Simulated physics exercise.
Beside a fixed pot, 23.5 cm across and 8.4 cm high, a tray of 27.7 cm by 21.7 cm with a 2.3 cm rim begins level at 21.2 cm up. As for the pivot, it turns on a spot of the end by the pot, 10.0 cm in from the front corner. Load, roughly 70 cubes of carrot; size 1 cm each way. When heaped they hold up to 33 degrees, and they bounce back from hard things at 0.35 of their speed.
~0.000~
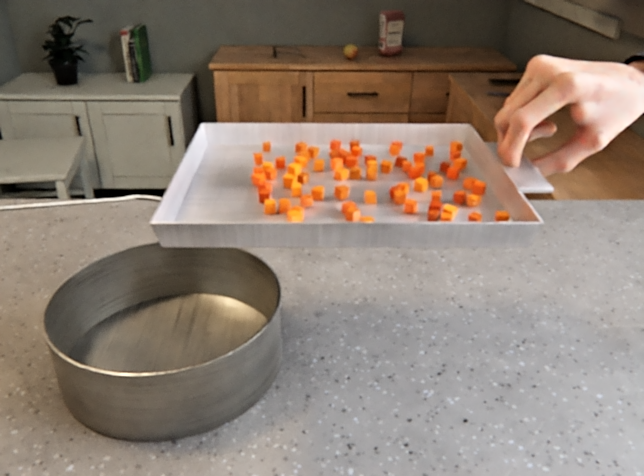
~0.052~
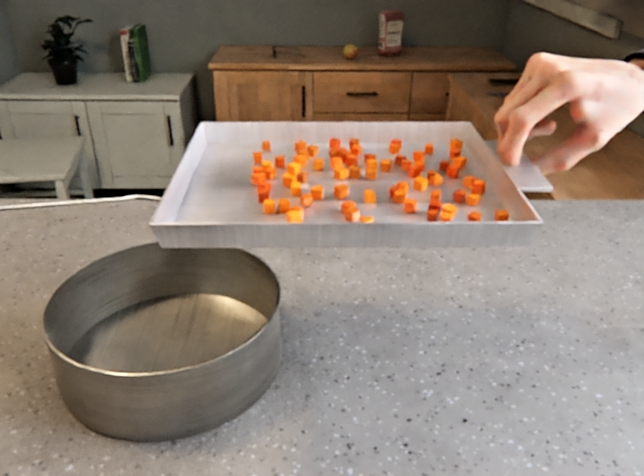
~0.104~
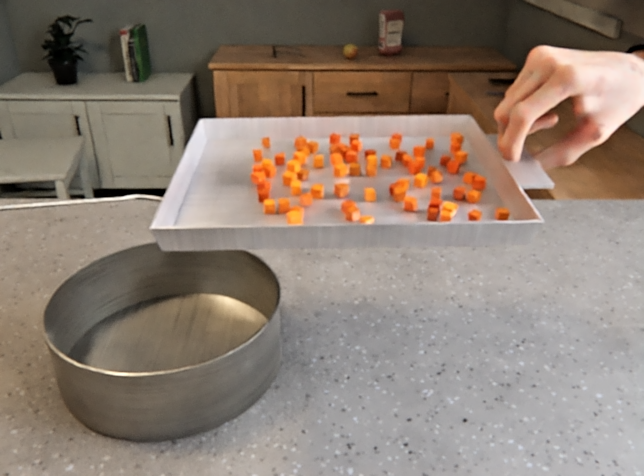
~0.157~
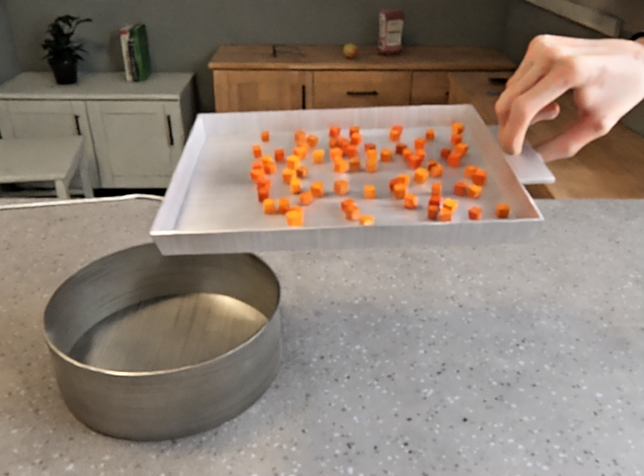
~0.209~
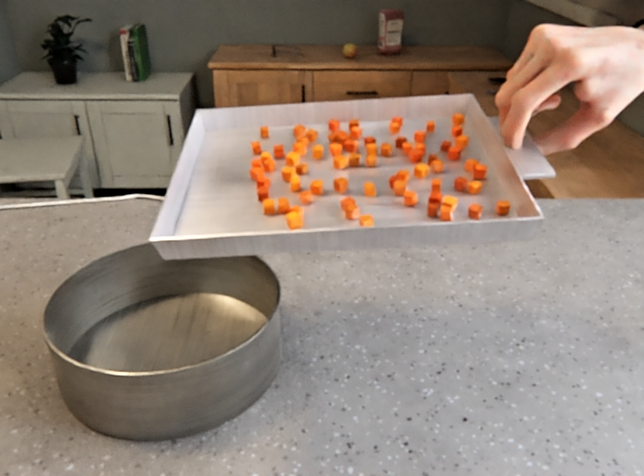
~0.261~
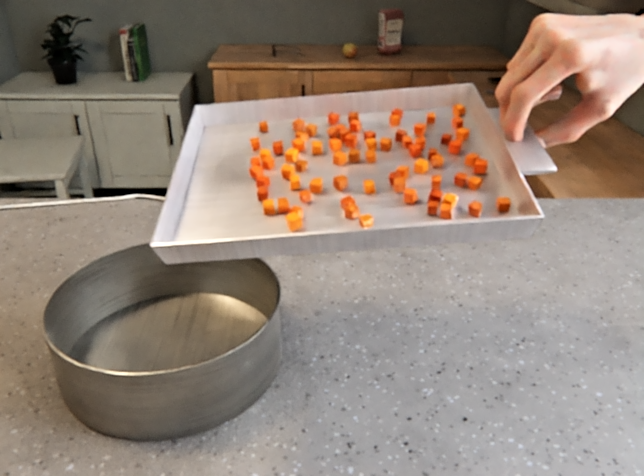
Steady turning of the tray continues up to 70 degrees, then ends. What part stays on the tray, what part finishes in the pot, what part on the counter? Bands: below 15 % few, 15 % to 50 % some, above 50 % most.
Result: Tray: Most, pot: Few, counter: Some.
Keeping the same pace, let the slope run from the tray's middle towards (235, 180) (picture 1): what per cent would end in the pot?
The share comes to about 30 in a hundred.
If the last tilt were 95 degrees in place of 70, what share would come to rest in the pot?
That comes out at some 30 per cent.
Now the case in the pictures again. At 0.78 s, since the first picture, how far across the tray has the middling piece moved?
Roughly 4 cm.
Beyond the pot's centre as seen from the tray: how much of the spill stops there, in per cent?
Around 30 per cent, give or take.
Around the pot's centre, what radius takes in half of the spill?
About 22 cm from the centre.
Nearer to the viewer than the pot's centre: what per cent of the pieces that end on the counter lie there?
Some 100 per cent.
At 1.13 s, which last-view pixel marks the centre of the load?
(257, 287), roughly.
Then, at 0.78 s, tilt 39 degrees; the tray holds 100 %, the pot 0 %.
After 1.13 s, tilt 58 degrees; the tray holds 70 %, the pot 0 %.
Then, at 1.57 s, tilt 70 degrees; the tray holds 60 %, the pot 0 %.
At rest (2.4 s), tray 60 %, pot 0 %, counter 40 %.
